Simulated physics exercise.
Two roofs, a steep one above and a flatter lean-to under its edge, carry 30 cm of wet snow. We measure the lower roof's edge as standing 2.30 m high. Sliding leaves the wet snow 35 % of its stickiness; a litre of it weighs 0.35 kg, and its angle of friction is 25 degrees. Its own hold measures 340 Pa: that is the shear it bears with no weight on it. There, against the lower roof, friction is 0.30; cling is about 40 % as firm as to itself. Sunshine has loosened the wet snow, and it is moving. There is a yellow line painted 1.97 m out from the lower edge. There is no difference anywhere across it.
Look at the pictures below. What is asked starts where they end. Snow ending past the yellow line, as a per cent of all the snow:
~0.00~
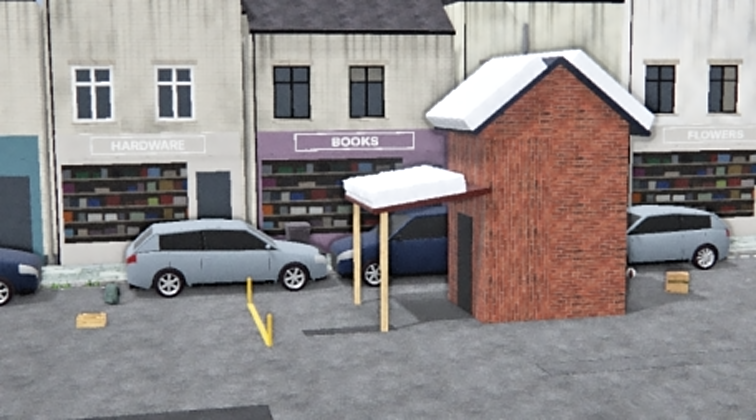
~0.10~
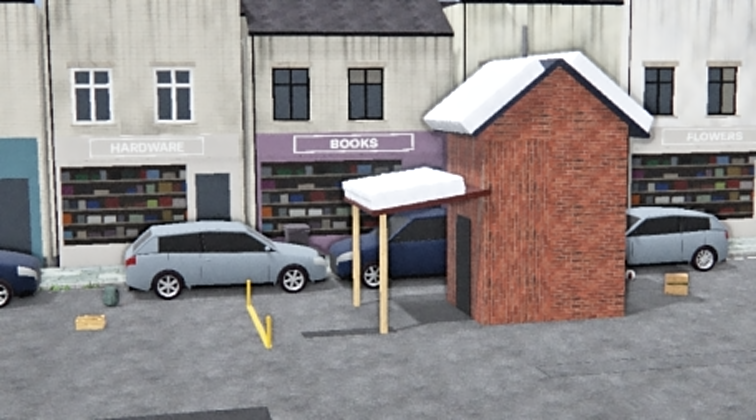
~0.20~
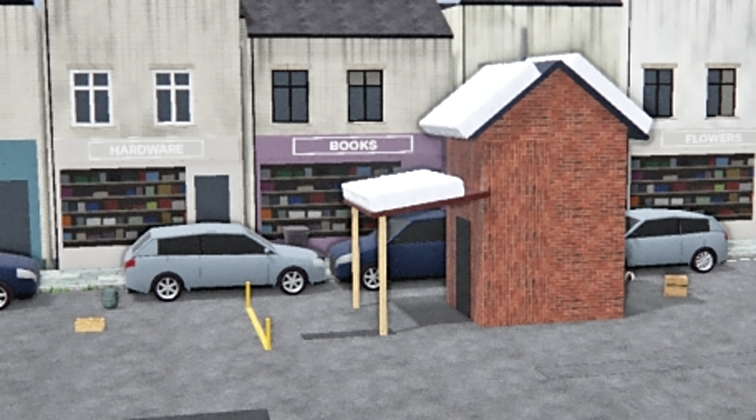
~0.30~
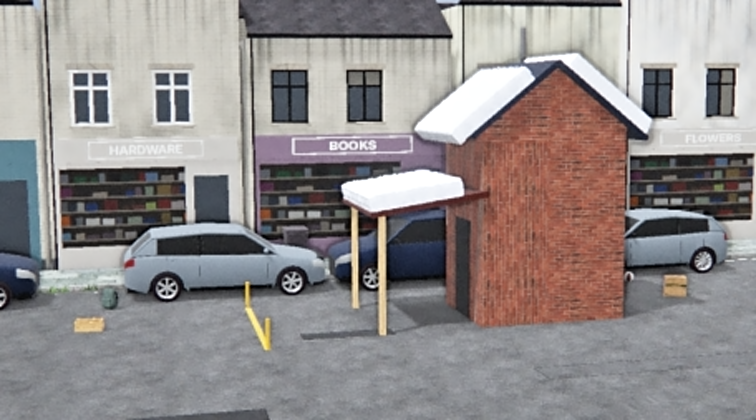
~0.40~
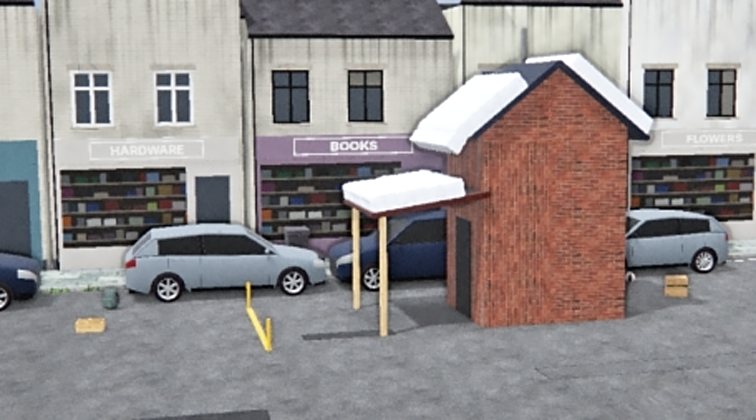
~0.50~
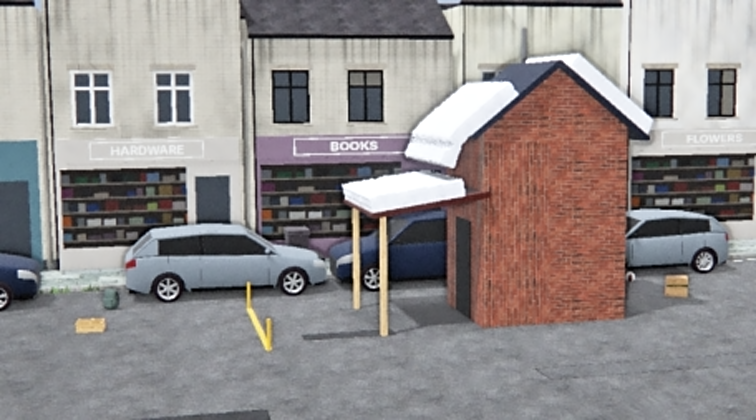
Roughly 19 %.
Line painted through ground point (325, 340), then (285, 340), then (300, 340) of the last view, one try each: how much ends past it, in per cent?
Respectively 40, 25 and 35 percent would end past it.
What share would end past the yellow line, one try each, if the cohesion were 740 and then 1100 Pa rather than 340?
It'd be some 5 percent the first time and some 1 percent the second.
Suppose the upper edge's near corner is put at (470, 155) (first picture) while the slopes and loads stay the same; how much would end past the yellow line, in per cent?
Share past the line: About 4 %.
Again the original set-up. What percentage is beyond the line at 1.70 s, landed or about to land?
I'd put it at roughly 0 %.
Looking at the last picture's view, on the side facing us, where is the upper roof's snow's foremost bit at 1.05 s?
You'll find it close to (368, 192).
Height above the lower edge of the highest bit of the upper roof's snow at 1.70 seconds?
Roughly 0.6 m.
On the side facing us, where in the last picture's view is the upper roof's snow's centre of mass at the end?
(338, 271), roughly.
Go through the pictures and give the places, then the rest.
In the first picture, foremost bit of the wet snow at (472, 117).
In the second picture, foremost bit of the wet snow at (470, 120), its middle shifted 3.1 cm, 2 % of it past the upper edge, in one piece.
In the third picture, foremost bit of the wet snow at (466, 125), its middle shifted 11 cm, 6 % of it past the upper edge, in one piece.
In the fourth picture, foremost bit of the wet snow at (460, 129), its middle shifted 25 cm, 14 % of it past the upper edge, in one piece.
In the fifth picture, foremost bit of the wet snow at (453, 138), its middle shifted 45 cm, 25 % of it past the upper edge, cracking.
In the sixth picture, foremost bit of the wet snow at (446, 151), its middle shifted 70 cm, 39 % of it past the upper edge, cracking.
After 1.05 s, none is below the lower edge and 0 % is past the line.
After 1.70 s, 45 % is below the lower edge and 0 % is past the line.
After 2.35 s, 55 % is below the lower edge and 19 % is past the line.
After 3.00 s, 55 % is below the lower edge and 19 % is past the line.
After 3.10 s, 55 % is below the lower edge and 19 % is past the line.
